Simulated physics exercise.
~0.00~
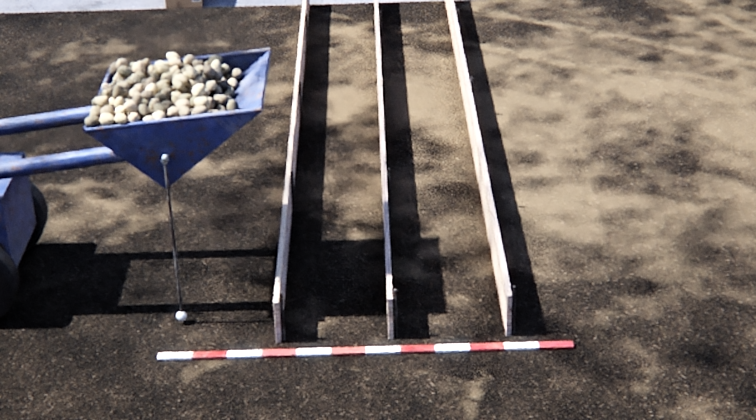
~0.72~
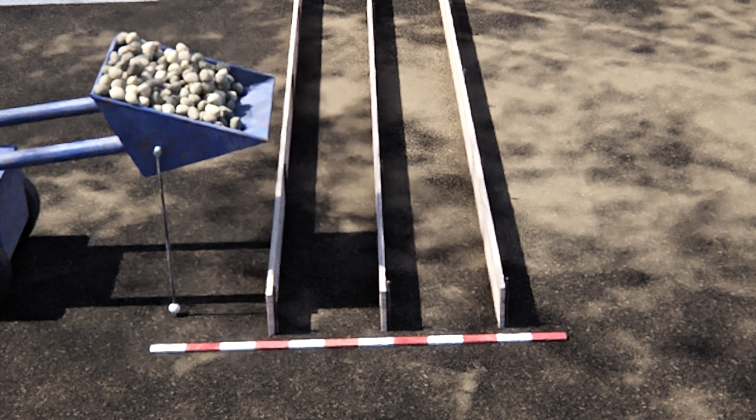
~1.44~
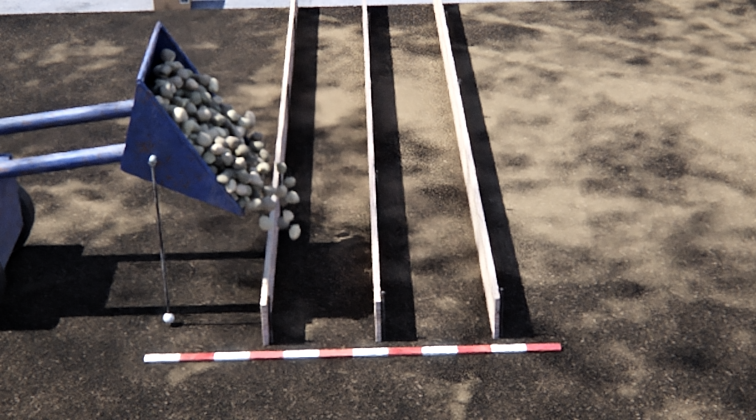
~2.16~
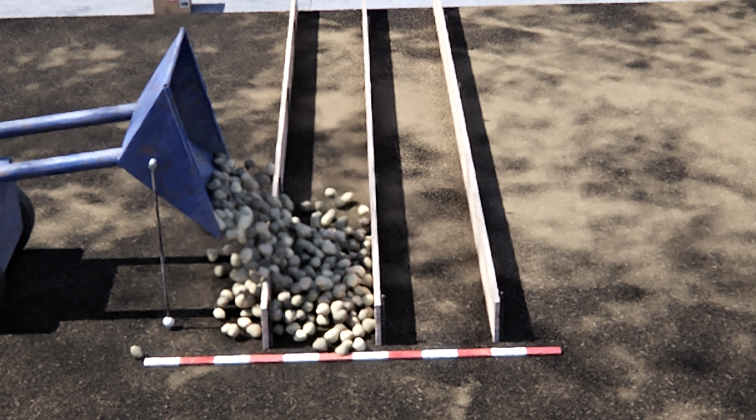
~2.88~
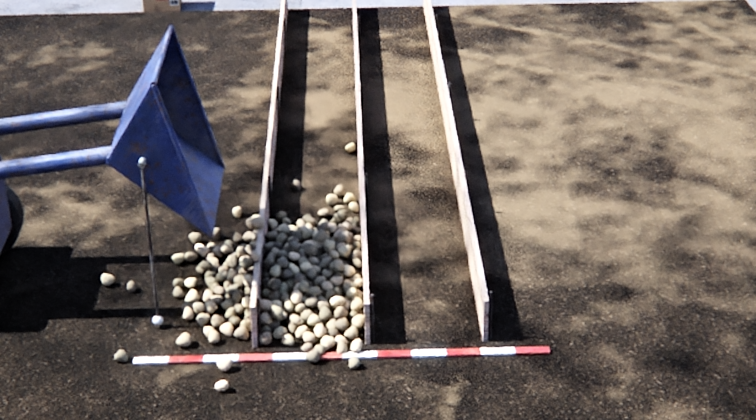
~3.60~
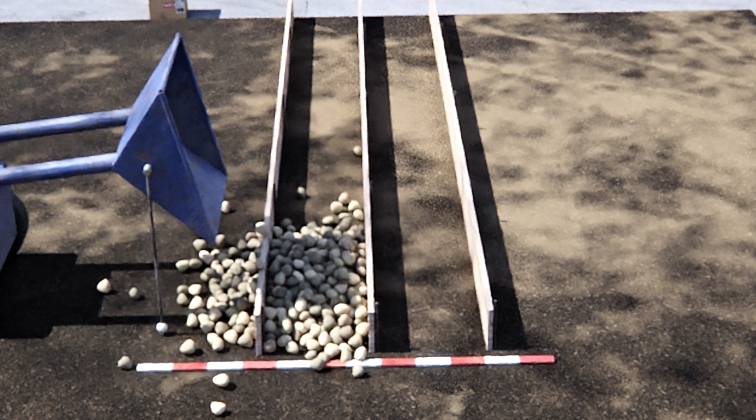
Blue loader bucket tipping pale rounded stones onto dark ground, most settling between the two nearest boards, the rest beside them.
